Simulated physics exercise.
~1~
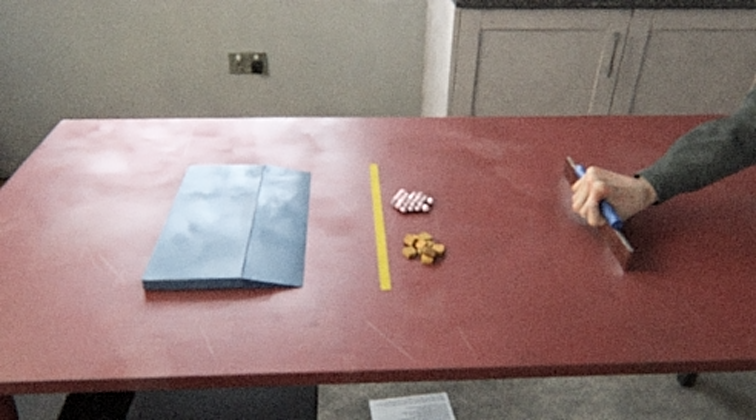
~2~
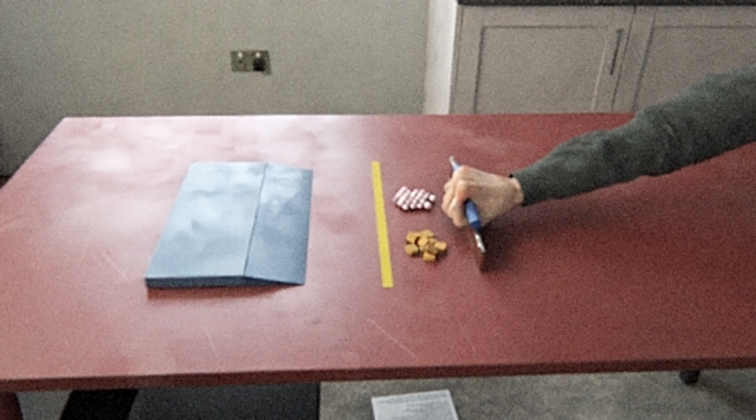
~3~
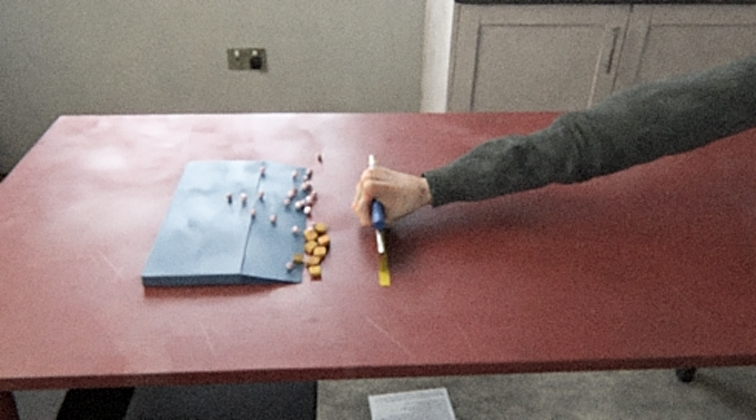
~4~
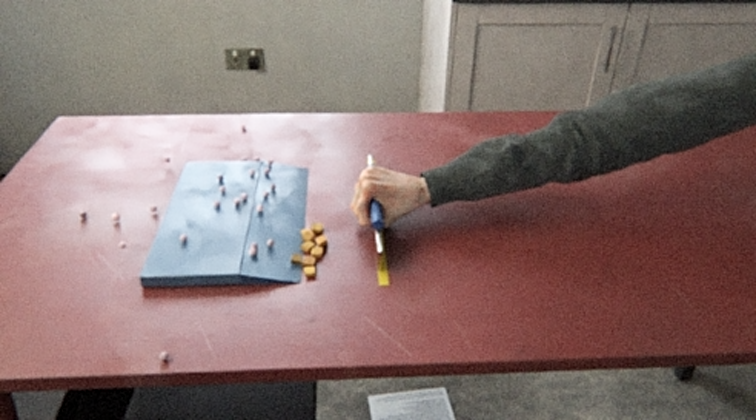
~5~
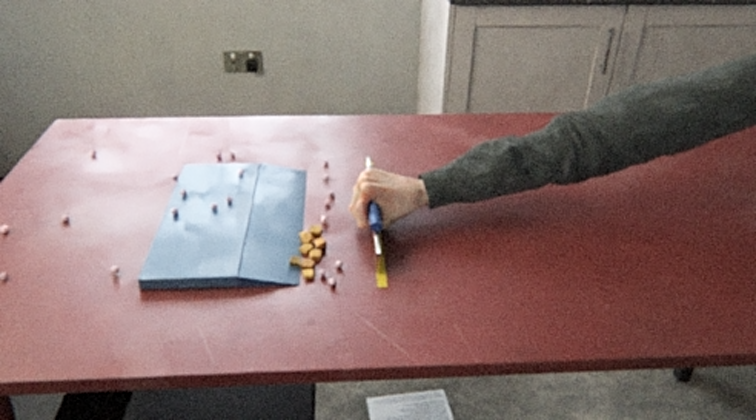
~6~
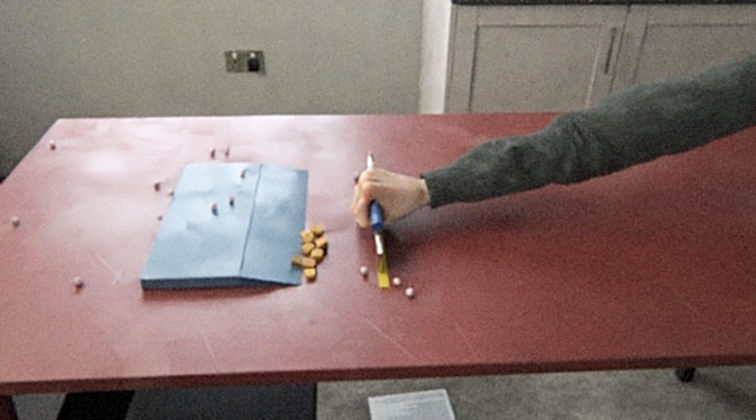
The footage shows a hand sliding a scraper left across a red table and stopping at yellow tape, sending small pink-and-white pieces scattering over a blue ramp and slab, some rolling back, while the yellowish-brown chunks come to rest at the ramp's foot.
